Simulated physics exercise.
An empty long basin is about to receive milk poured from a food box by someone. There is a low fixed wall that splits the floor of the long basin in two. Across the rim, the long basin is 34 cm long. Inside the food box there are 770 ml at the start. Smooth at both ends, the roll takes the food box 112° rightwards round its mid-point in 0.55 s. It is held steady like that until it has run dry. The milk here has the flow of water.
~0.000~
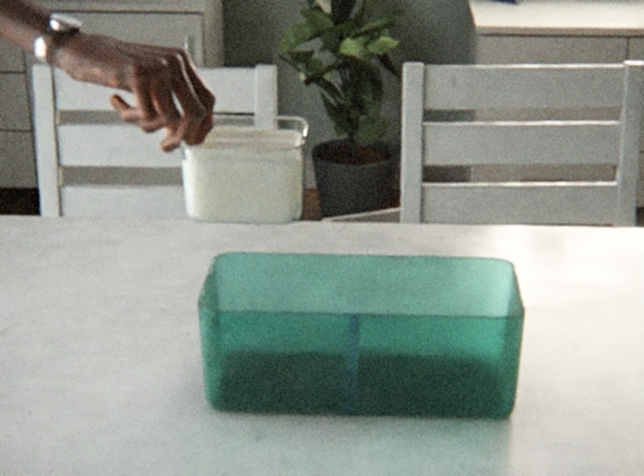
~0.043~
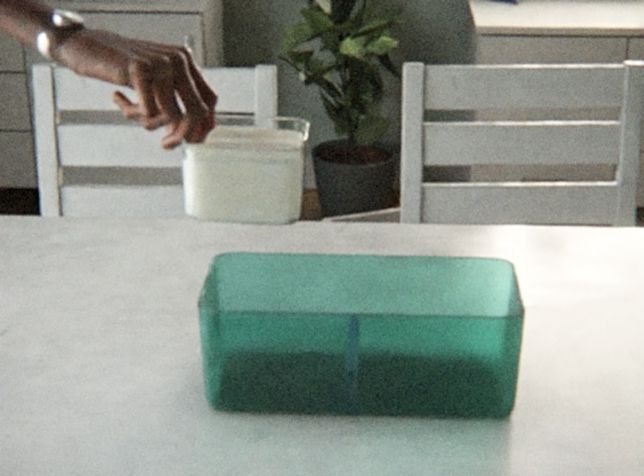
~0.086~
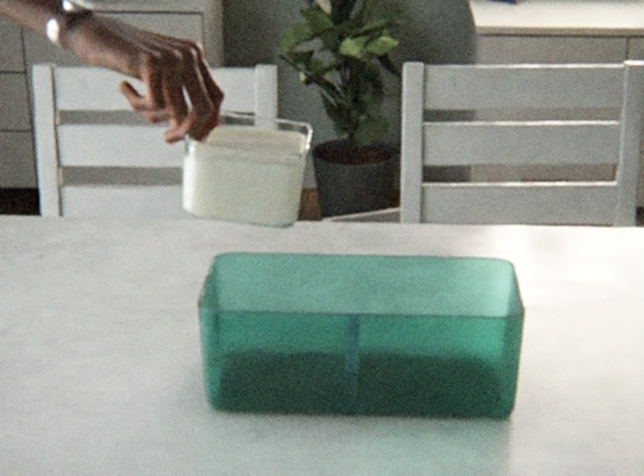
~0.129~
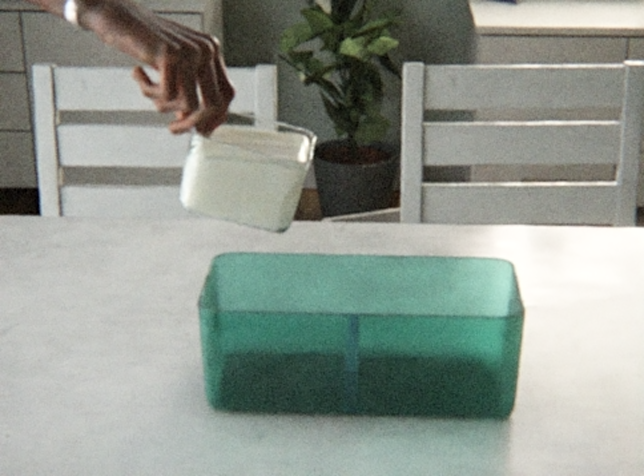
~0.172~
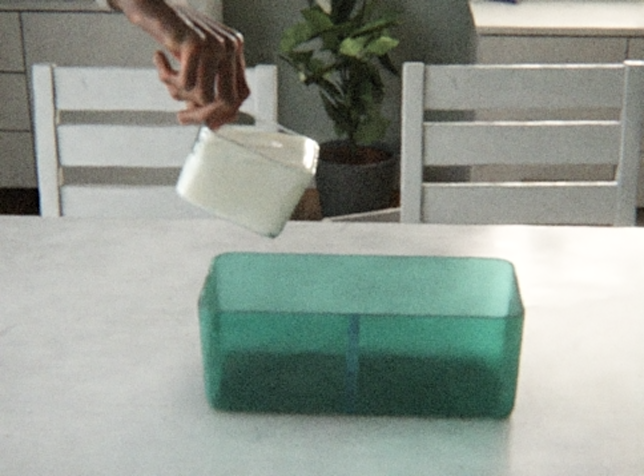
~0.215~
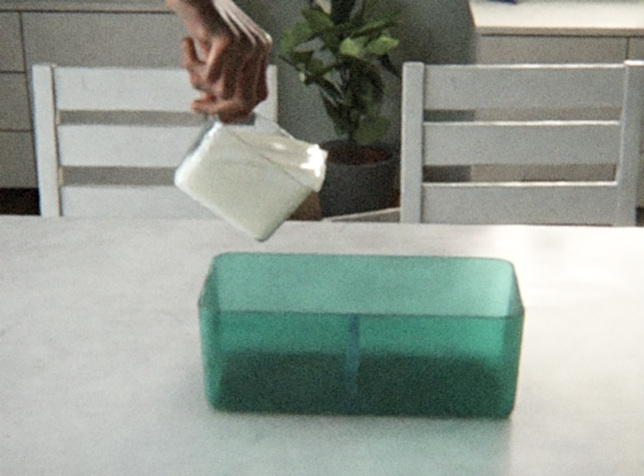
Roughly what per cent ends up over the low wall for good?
About 56 in every hundred.
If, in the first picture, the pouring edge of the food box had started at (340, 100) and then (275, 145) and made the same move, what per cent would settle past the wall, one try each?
I'd say 90 percent on the first go, 20 percent on the next.
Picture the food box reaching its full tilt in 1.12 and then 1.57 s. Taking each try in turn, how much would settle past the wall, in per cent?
In order, 75 and 70 per cent.
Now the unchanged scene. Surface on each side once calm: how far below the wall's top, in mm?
34 mm left, 32 mm right.
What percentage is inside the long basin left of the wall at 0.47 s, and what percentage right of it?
Left side near 5, right side near 34.
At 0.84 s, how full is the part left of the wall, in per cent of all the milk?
I'd say near 42 percent.
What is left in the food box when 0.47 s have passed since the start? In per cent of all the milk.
Near 24 in a hundred.
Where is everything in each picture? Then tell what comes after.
In the first frame, it leans 0°; its right rim is at (304, 135); the milk meets the walls at (191, 142) and (303, 144); the long basin's rim runs from (206, 281) to (519, 288); the wall's top is at (353, 342).
In the second frame, it leans 2°; its right rim is at (305, 137); the milk meets the walls at (193, 141) and (303, 144).
In the third frame, it leans 7°; its right rim is at (308, 142); the milk meets the walls at (194, 140) and (306, 146).
In the fourth frame, it leans 15°; its right rim is at (311, 150); the milk meets the walls at (196, 141) and (309, 147).
In the fifth frame, it leans 25°; its right rim is at (314, 162); the milk meets the walls at (195, 146) and (315, 152); 1 per cent is over the edge.
In the sixth frame, it leans 37°; its right rim is at (314, 175); the milk meets the walls at (192, 147) and (315, 165); 5 per cent is over the edge.
By 0.47 s the tilt is 106° and 24 per cent is still to pour, 5 is left of the wall and 34 right of it.
By 0.65 s the tilt is 112° and 3 per cent is still to pour, 33 is left of the wall and 58 right of it.
By 0.84 s the tilt is 112° and 0 per cent is still to pour, 41 is left of the wall and 55 right of it.
By 1.05 s the tilt is 112° and 0 per cent is still to pour, 43 is left of the wall and 56 right of it.
At rest 43 per cent lies left of the wall, 56 right of it and 2 outside.
